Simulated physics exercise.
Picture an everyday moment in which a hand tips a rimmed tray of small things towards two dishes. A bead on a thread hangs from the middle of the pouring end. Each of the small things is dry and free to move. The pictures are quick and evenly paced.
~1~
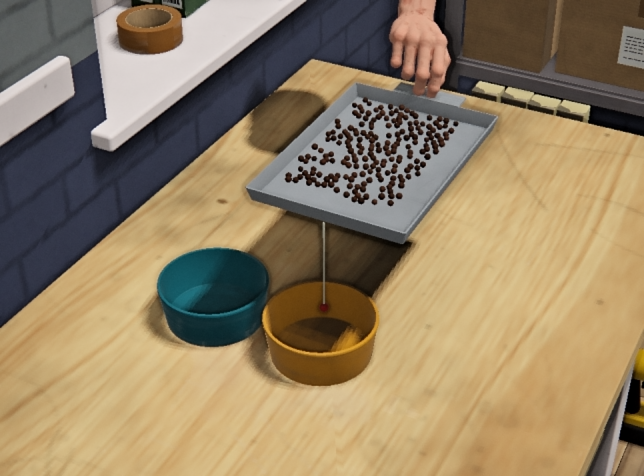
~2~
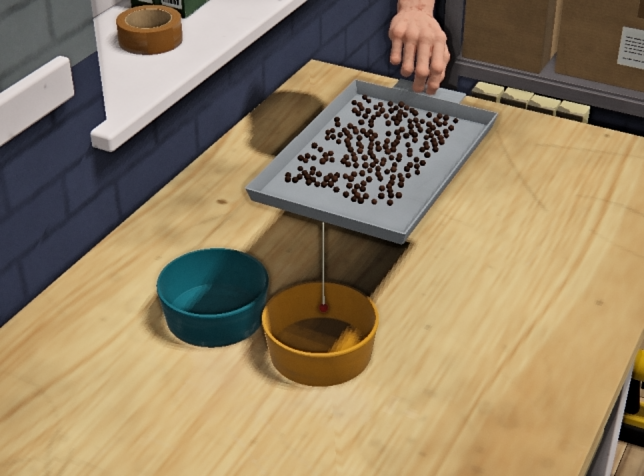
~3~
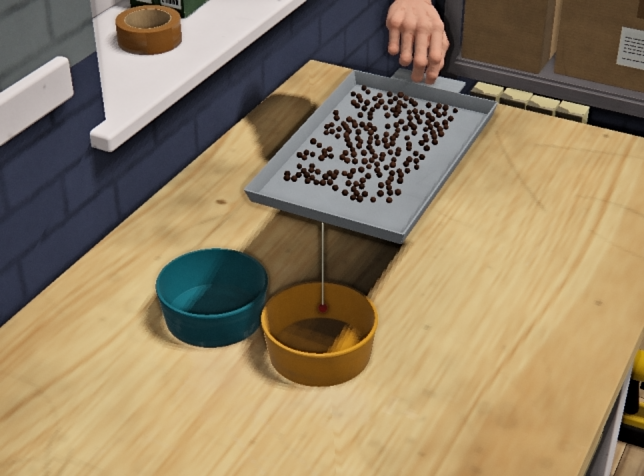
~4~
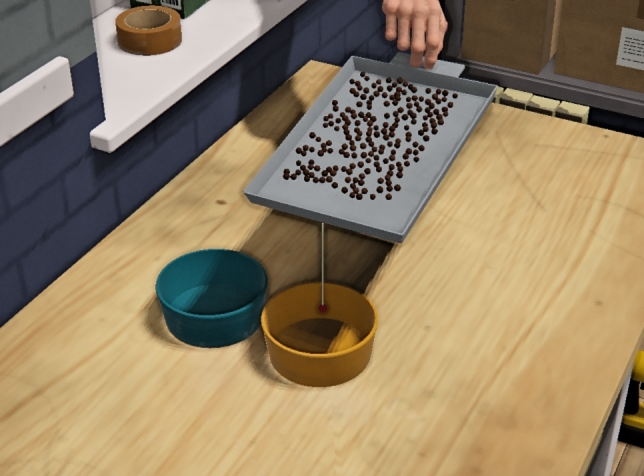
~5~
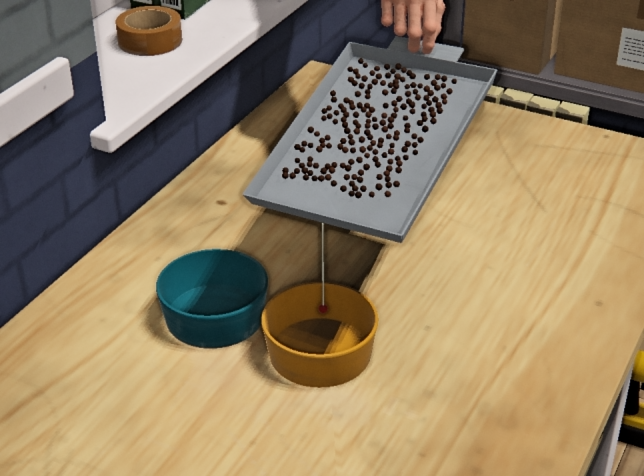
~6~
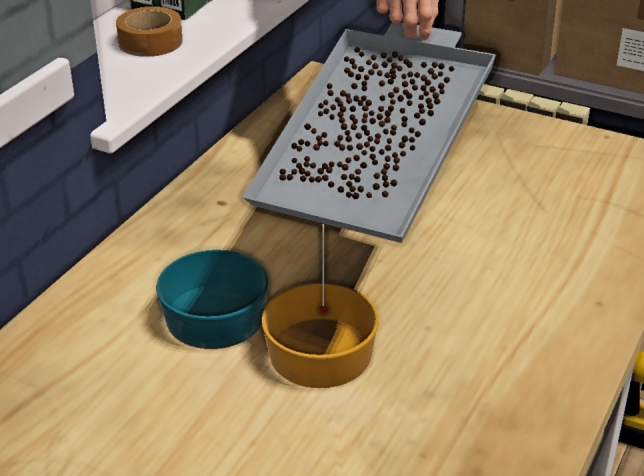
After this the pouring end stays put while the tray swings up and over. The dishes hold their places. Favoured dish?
More will pour into the dish on the right side.
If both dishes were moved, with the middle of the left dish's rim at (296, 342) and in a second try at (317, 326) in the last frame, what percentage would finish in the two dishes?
Around 60 then around 50 per cent.
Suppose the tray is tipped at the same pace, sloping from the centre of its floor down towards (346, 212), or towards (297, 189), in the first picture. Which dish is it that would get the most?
Try 1: The right-side dish; try 2: The left-side dish.
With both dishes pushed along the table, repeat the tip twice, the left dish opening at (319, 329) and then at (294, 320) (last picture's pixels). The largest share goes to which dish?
Try 1: The left-side dish; try 2: The left-side dish.
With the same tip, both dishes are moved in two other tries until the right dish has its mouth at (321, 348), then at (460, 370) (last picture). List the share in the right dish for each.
It works out to 40 percent and then 0 percent.
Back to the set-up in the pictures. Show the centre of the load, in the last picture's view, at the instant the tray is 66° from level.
At about (286, 213).
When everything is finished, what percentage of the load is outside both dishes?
50 %.
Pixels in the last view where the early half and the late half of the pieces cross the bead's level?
At (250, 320) for the first part, then at (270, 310) for the others.
Soon, tray tipped steeply; about two thirds on the tray; a stray few outside both; about a quarter in the air.
A while on, tray tipped past a quarter turn; about a quarter on the tray; a small part in the right dish; a stray few in the left dish; about a third outside both; about a third in the air.
Towards the end, tray tipped past a quarter turn; about a third in the right dish; a small part in the left dish; about half outside both.
Finally, tray tipped past a quarter turn; about a third in the right dish; a small part in the left dish; about half outside both.
